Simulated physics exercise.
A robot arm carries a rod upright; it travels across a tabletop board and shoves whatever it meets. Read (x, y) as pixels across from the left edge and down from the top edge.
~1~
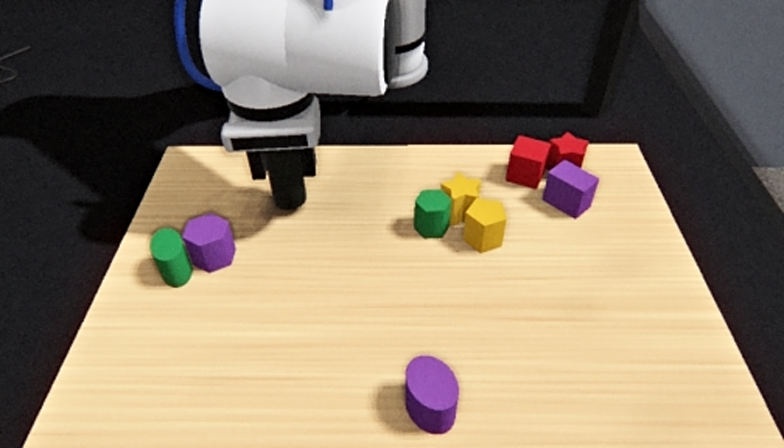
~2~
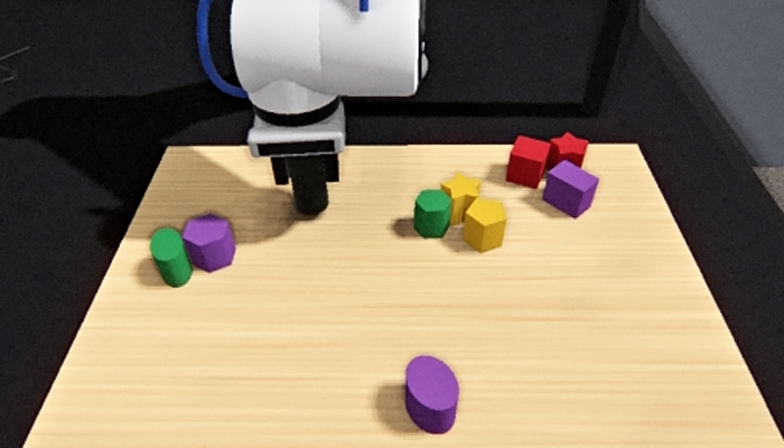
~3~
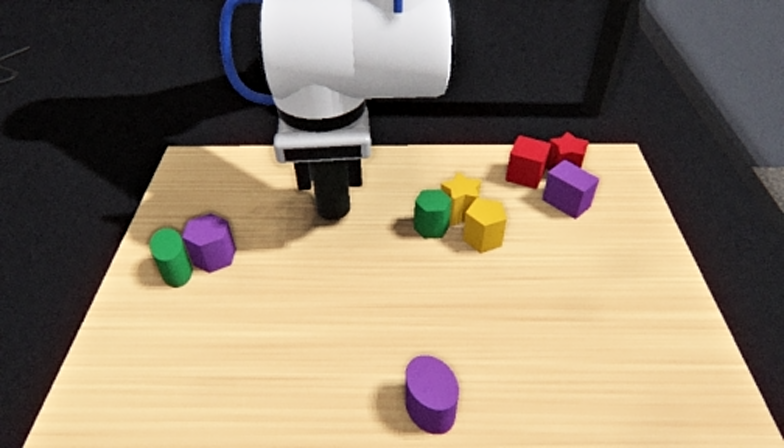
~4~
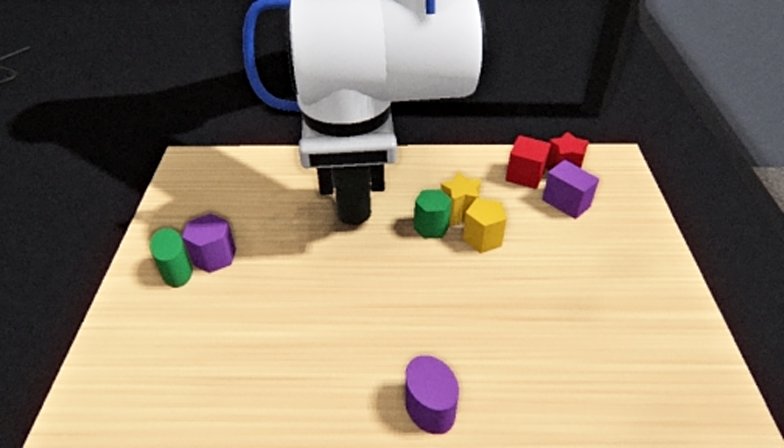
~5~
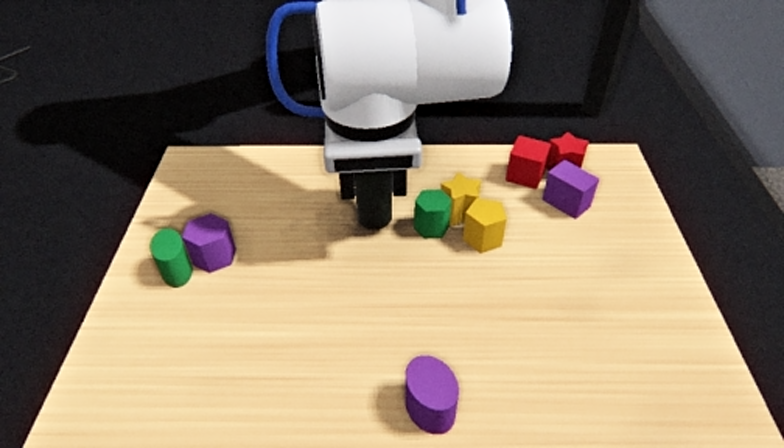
The video shows a white robot arm with a black rod moving steadily right and slightly toward the viewer over a wooden table, nearing a green six-sided block beside two yellow blocks, while all the colored blocks remain still.
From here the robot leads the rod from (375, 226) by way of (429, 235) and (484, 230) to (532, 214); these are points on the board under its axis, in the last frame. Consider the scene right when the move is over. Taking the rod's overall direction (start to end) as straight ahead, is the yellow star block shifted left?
Short answer: Yes.
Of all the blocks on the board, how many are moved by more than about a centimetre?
My prediction: No fewer than three blocks.
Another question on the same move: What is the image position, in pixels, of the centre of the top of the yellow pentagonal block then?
The centre of its top face lies at (572, 224).
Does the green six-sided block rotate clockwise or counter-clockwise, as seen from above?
Spins clockwise.
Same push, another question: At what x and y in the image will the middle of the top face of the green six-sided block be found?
Its top centre lands on (571, 199).
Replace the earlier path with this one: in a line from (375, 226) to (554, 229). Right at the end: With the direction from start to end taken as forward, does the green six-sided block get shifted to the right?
Yes.
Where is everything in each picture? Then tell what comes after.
The first picture shows tip of the rod (290, 199), middles of tops, green six-sided block (433, 200), yellow star block (462, 185), yellow pentagonal block (487, 211), purple rectangle (574, 175).
The second picture shows rod (312, 204), nothing pushed.
The third picture shows rod (334, 209), nothing pushed.
The fourth picture shows rod (355, 214), nothing pushed.
The fifth picture shows rod (375, 218), green six-sided block (433, 200), yellow star block (462, 185), yellow pentagonal block (487, 211), purple rectangle (574, 175).
On the path given first. One third of the way, rod (430, 227); green six-sided block (468, 203); yellow star block (475, 183), turned 50° anticlockwise; yellow pentagonal block (501, 212).
Two thirds of the way, rod (486, 223); green six-sided block (526, 203), turned 15° clockwise; yellow star block (487, 177), turned 100° anticlockwise; yellow pentagonal block (556, 218).
At the end, rod (533, 207); green six-sided block (571, 199), turned 75° clockwise; yellow star block (495, 173), turned 155° anticlockwise; yellow pentagonal block (572, 224), turned 50° clockwise; purple rectangle unmoved.
